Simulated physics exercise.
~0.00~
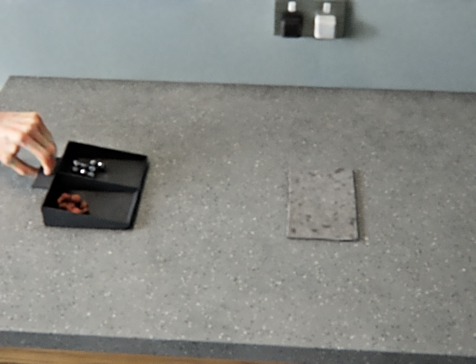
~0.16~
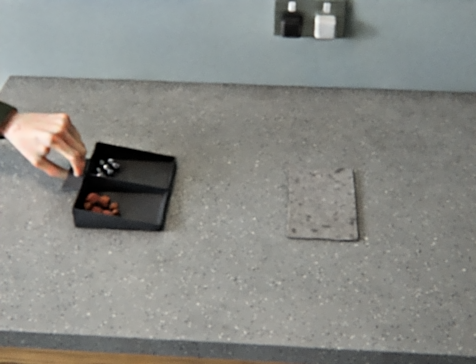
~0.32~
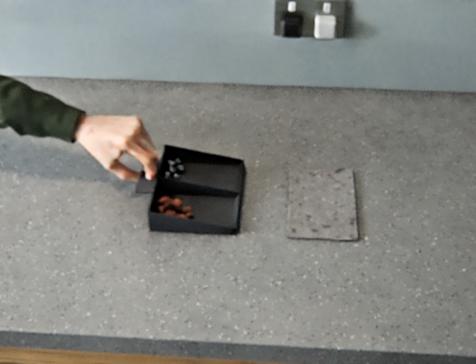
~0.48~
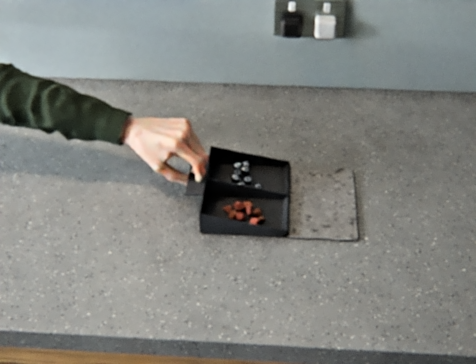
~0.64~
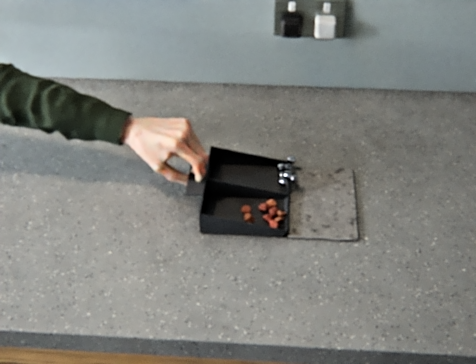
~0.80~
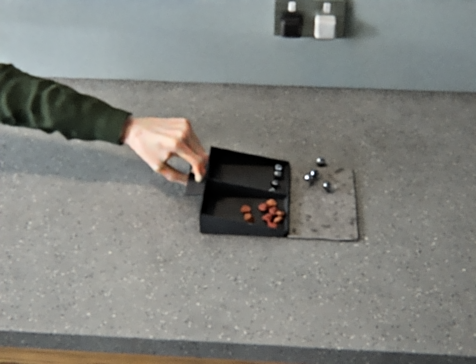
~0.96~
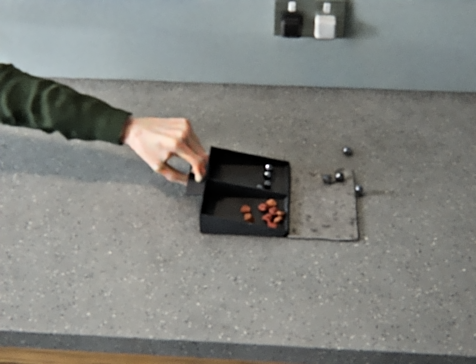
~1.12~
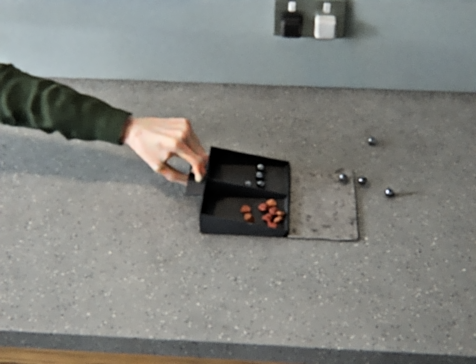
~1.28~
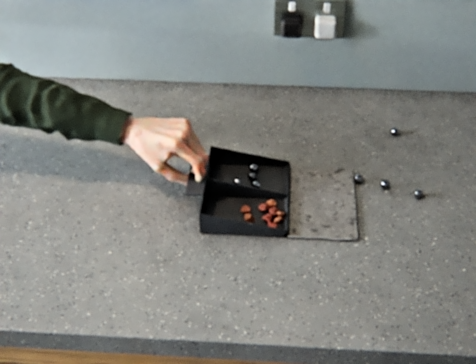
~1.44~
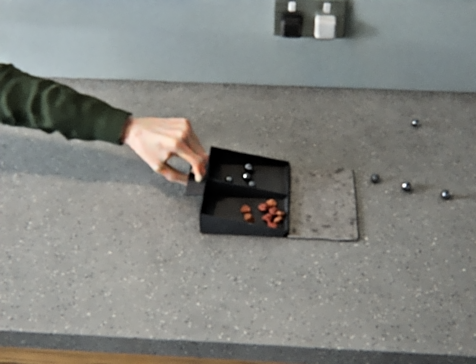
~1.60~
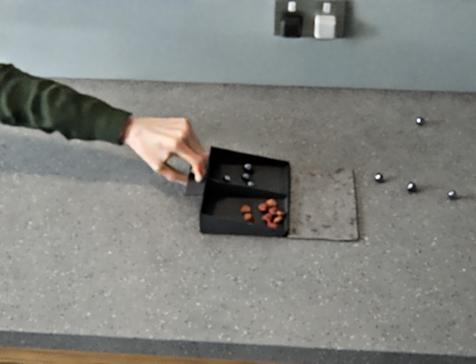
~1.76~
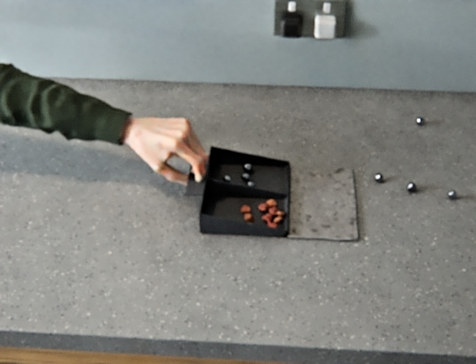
A divided tray pushed right stops at a slab, and some silver balls roll out.
